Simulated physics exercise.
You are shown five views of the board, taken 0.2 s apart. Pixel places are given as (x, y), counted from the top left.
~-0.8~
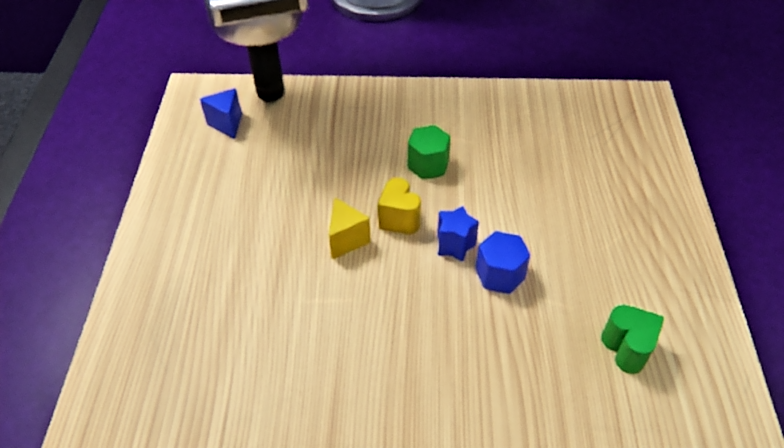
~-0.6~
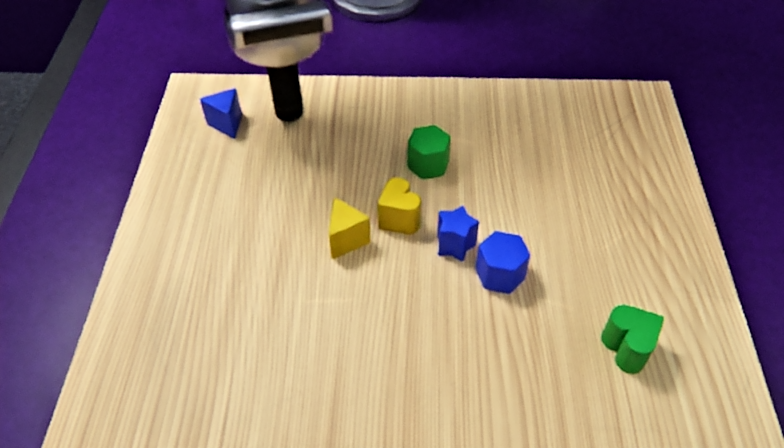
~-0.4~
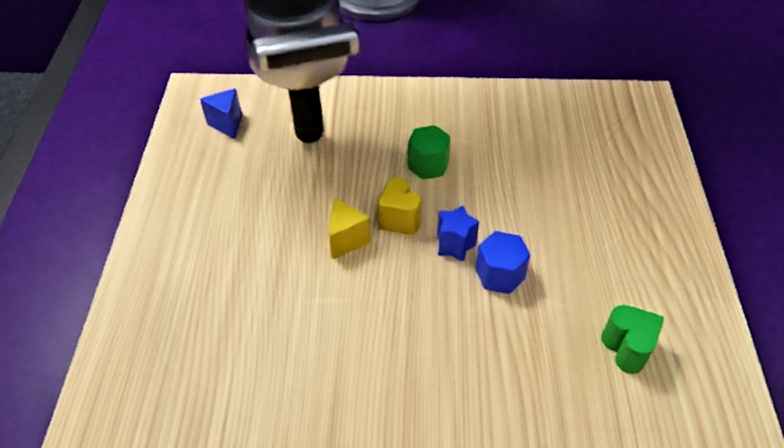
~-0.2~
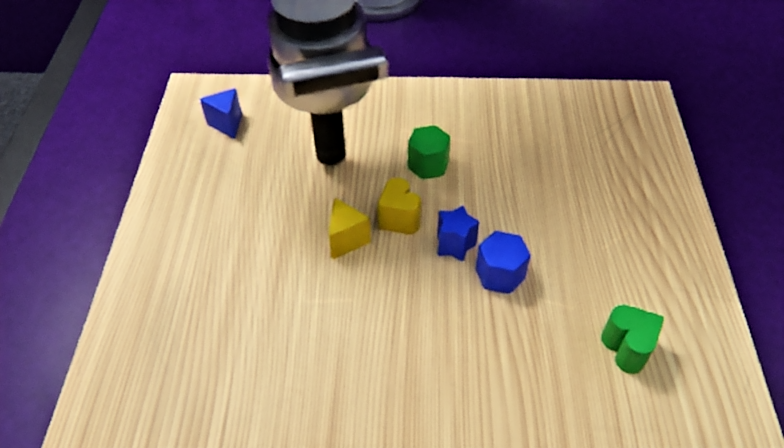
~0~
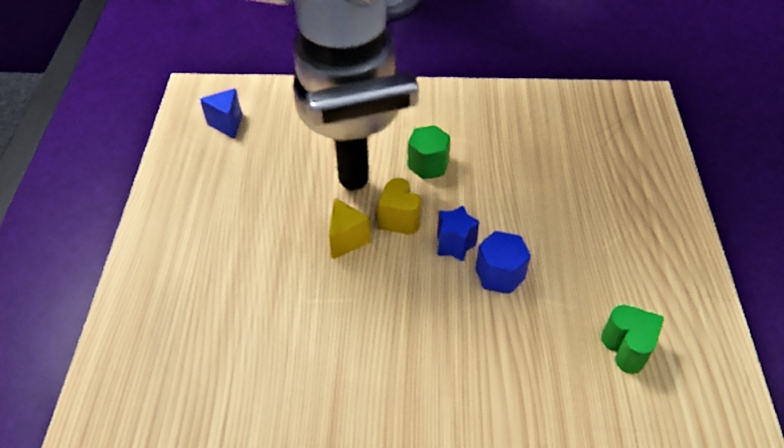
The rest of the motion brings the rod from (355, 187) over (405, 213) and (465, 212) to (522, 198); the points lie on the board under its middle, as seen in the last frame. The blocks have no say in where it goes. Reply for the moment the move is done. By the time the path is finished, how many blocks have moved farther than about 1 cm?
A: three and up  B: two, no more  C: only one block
The answer is B.
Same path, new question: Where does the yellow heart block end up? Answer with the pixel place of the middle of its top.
At roughly (432, 220).
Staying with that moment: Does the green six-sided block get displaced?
It seems not.
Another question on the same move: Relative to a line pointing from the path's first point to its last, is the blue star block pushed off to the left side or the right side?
It heads right.
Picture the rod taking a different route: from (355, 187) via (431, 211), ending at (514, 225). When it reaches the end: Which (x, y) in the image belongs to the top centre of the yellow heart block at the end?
The spot you're after is about (423, 212) in the image.
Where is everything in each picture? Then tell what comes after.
Rod's lower end (271, 93); yellow triangle (344, 216); yellow heart block (399, 194); green six-sided block (429, 139); blue star block (457, 220); blue six-sided block (505, 250), in the first frame.
Rod (290, 113); blocks still, in the second frame.
Rod (310, 134); blocks still, in the third frame.
Rod (331, 156); blocks still, in the fourth frame.
Rod (354, 179); yellow triangle (344, 216); yellow heart block (399, 194); green six-sided block (429, 139); blue star block (457, 220); blue six-sided block (505, 250), in the fifth frame.
The first path, step by step. One third of the way, rod (405, 205); yellow heart block (421, 213), turned 35° clockwise.
Two thirds of the way, rod (467, 204); yellow heart block (432, 220), turned 70° clockwise; blue star block (470, 232); blue six-sided block (508, 252).
At the end, rod (524, 190); yellow triangle still; yellow heart block (432, 220), turned 70° clockwise; green six-sided block still; blue star block (470, 232); blue six-sided block (508, 252).
